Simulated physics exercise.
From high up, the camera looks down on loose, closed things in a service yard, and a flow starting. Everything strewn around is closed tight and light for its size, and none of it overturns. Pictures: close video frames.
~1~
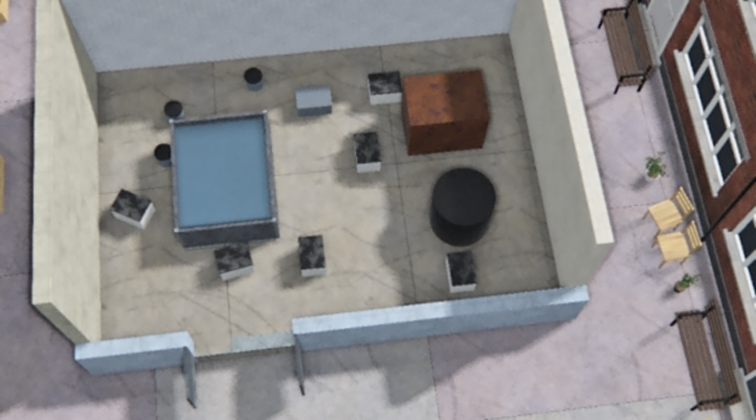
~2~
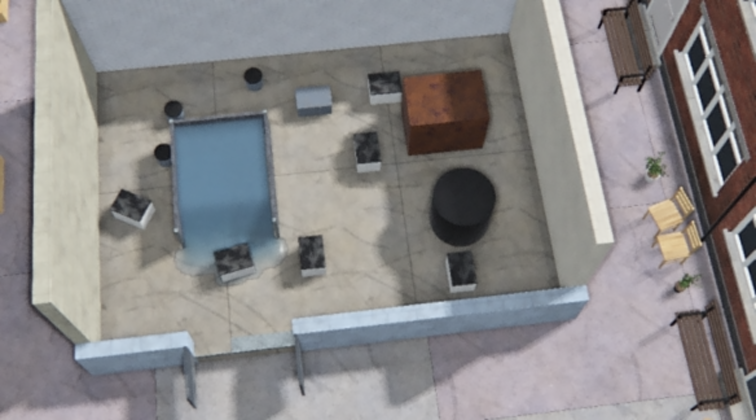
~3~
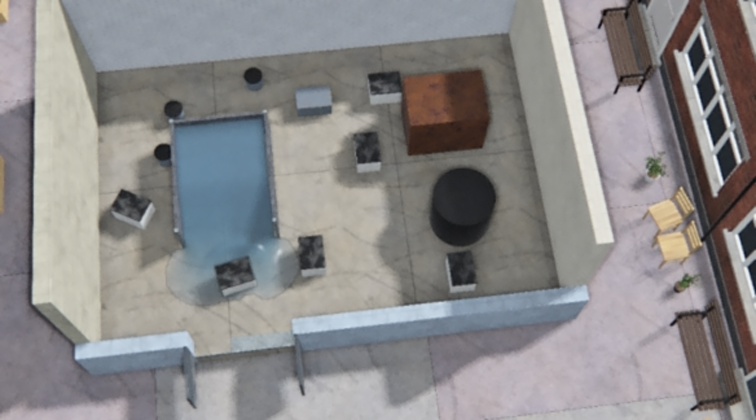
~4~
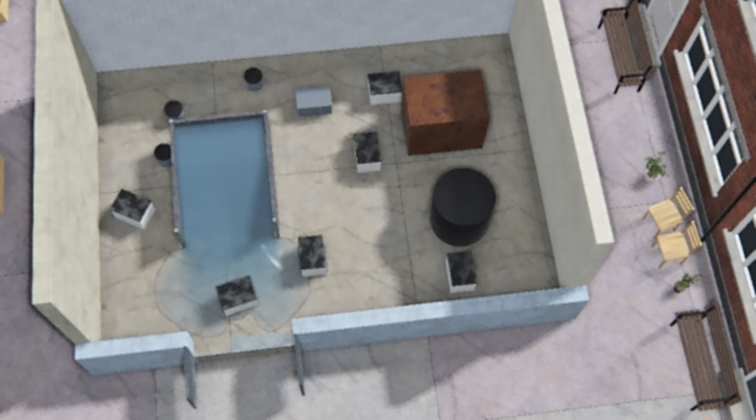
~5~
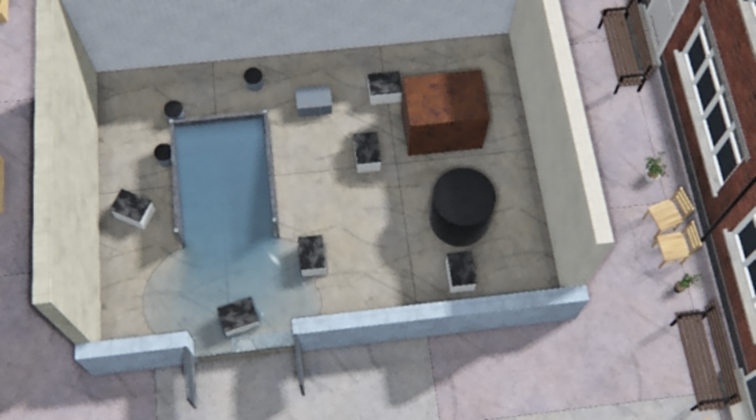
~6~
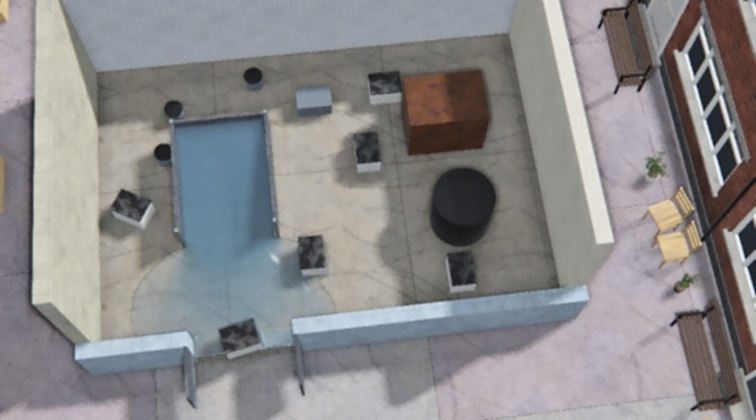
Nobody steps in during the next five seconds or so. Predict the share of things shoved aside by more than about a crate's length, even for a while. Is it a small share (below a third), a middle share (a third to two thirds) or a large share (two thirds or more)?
A small share, below a third.
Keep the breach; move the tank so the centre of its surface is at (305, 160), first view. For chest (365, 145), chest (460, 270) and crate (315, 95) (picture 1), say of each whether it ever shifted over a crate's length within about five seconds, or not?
Item one not displaced far, item two travelled far enough, item three not displaced far.
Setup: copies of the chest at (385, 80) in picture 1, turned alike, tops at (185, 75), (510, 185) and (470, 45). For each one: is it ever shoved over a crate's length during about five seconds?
Each in turn: Stays in place, stays in place, stays in place.
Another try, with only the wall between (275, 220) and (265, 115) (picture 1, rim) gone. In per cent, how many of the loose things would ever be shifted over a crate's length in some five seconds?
Estimate: Roughly 40 per cent.
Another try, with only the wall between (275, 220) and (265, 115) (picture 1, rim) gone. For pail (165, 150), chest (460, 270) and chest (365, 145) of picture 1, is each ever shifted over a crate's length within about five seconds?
In that order: Short of that, swept aside, that far or more.
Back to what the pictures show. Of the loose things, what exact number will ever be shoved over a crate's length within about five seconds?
2.
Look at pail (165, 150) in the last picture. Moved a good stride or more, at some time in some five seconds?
Result: The full distance.
A moment on, 1 of 10 are well off their spots; 0 afloat.
Next, 1 of 10 are well off their spots; 0 afloat.
Later, 1 of 10 are well off their spots; 0 afloat.
In the end, 2 of 10 are well off their spots, and 2 have been at some point; 0 afloat.
